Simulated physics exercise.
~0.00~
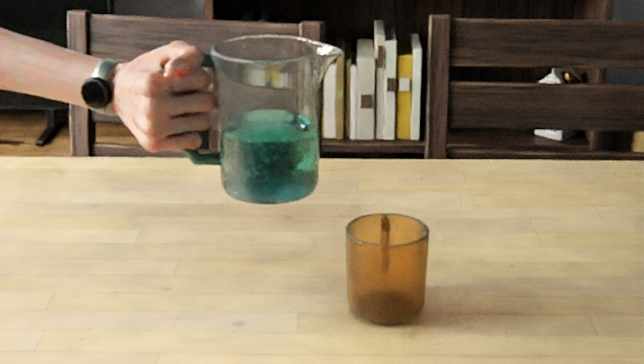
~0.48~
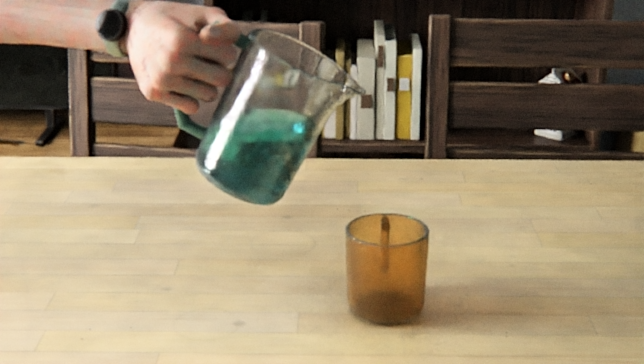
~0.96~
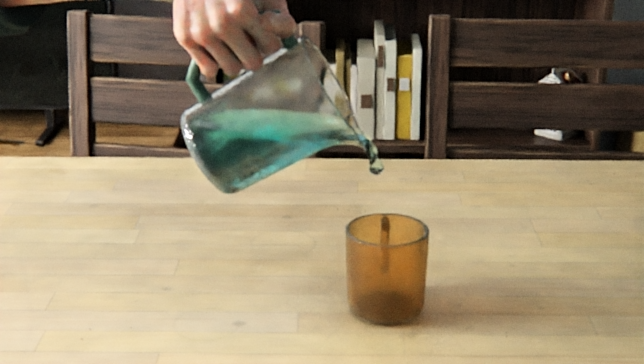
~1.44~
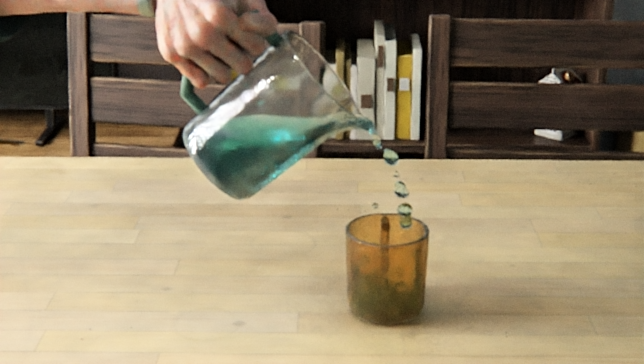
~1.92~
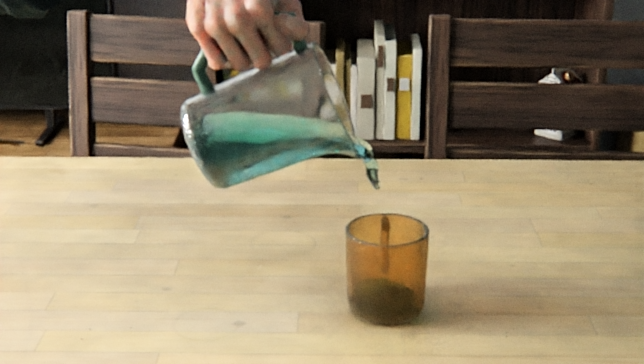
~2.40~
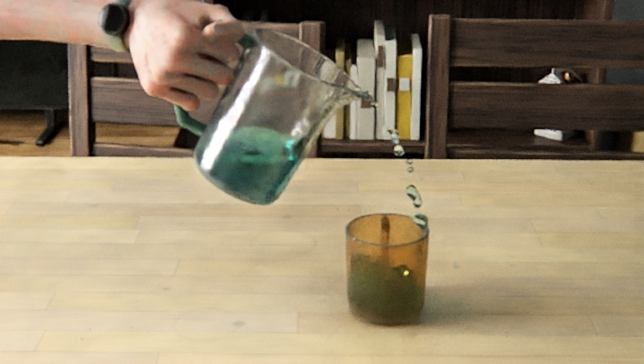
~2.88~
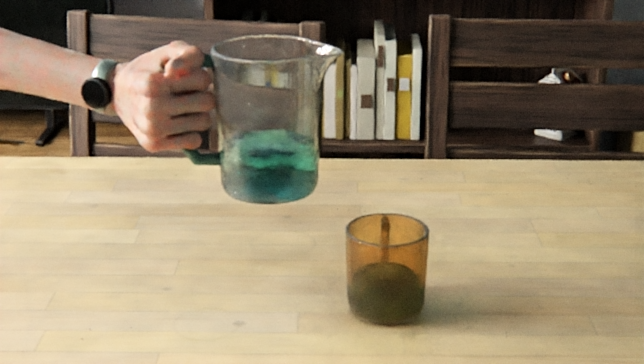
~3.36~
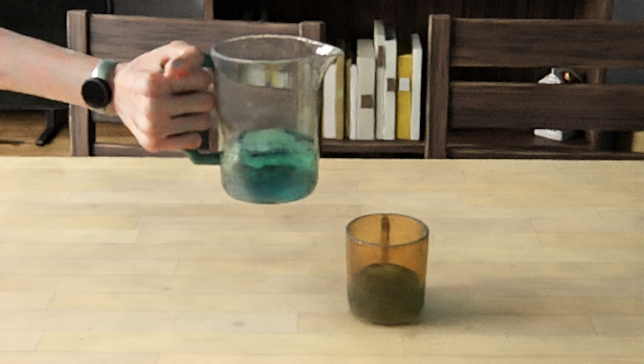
A hand wearing a dark watch holds a clear glass jug of blue-green water above a pale wooden table, seen from the front with dark wooden chairs and a few books behind. An amber mug with a little brownish shade at its base stands below and to the right. The hand tips the jug to the right until water falls from the spout toward the mug, eases it back slightly, then tilts it further. It then levels the jug as last drops fall. At the end the jug is upright, holding less water, and the mug is partly filled.
